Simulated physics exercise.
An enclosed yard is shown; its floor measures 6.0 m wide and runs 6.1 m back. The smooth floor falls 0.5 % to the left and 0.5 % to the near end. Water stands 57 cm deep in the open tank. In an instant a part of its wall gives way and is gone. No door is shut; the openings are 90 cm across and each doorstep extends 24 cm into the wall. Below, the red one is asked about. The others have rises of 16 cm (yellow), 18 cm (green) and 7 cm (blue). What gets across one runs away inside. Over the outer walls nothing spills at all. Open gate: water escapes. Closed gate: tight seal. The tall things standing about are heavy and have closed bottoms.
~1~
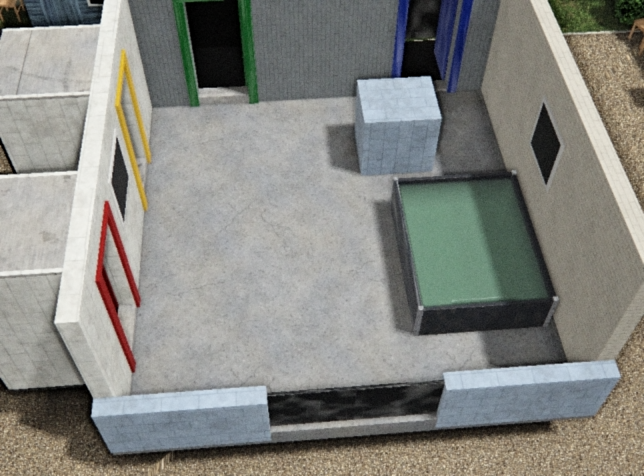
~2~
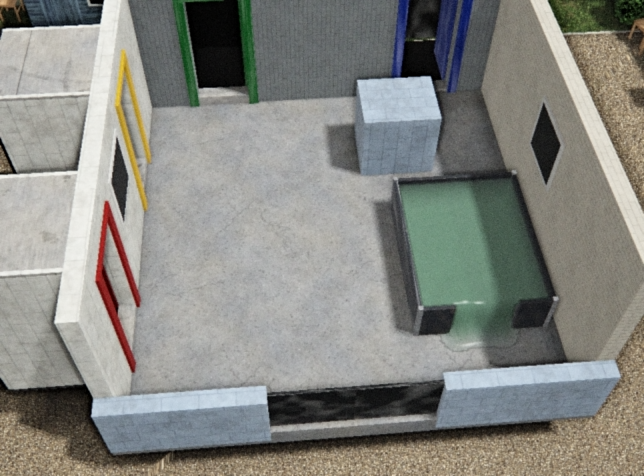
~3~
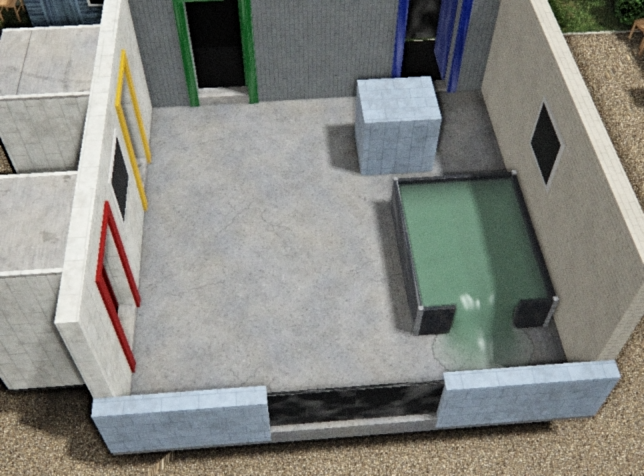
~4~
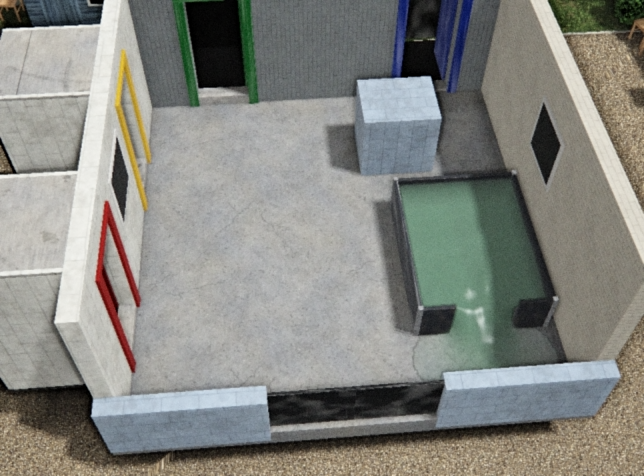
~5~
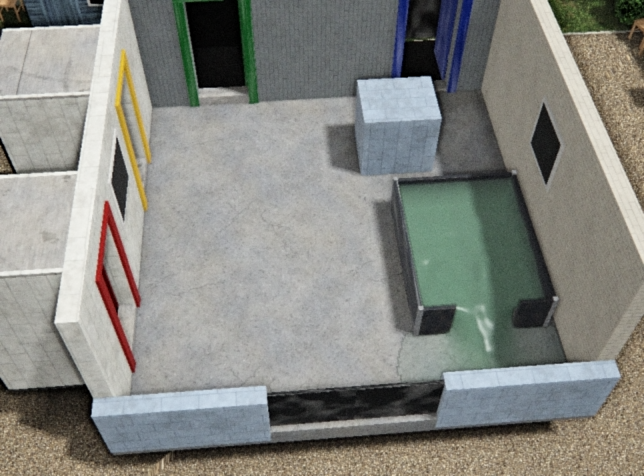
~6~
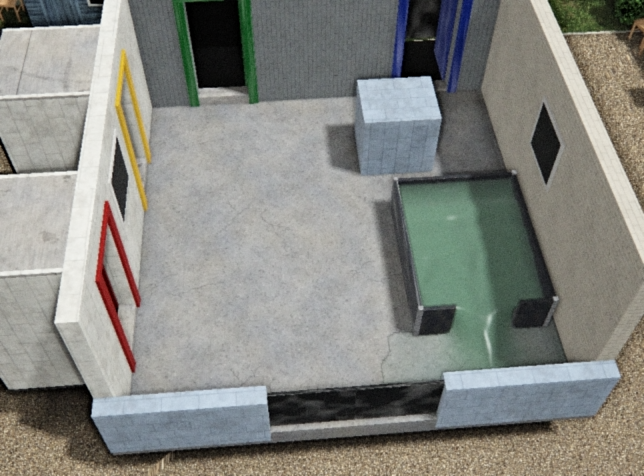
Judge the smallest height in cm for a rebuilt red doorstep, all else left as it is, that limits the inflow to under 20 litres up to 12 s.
Roughly 13 cm at the least.
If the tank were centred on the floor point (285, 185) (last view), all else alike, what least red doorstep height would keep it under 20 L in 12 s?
Then close to 9.5 cm.
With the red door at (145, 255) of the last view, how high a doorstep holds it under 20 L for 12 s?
Around 7.0 cm would do it.
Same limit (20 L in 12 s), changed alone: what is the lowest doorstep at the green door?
Green: 7.0 cm.
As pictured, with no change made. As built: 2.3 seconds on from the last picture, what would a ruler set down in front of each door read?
In cm - red: 14, yellow: 0, green: 0, blue: 0.
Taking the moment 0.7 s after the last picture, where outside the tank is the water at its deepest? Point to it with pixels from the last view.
At about (561, 392).
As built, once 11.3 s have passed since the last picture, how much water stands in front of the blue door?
You'd measure close to 6.5 cm there.
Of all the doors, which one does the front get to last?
Door: Green.
Then, 0.7 s after the last picture water covers 10 % of the floor, deepest (48 cm) near (561, 392); it has not reached the red door.
Then, 2.3 s after the last picture water covers 40 % of the floor, deepest (34 cm) near (482, 398); 14 cm at the red door, 1 litre in over its 11 cm doorstep.
Then, 11.3 s after the last picture water covers 95 % of the floor, deepest (12 cm) near (469, 399); 9 cm at the red door, 47 litres in over its 11 cm doorstep.
At the red door as built, the water peaked near 18 cm, 3.1 s after the last picture.
Run again over the same 12 s with other heights there, 47 litres in over 11 cm, 6 litres over 15 cm. The limit of 20 litres is kept from about 13 cm up.
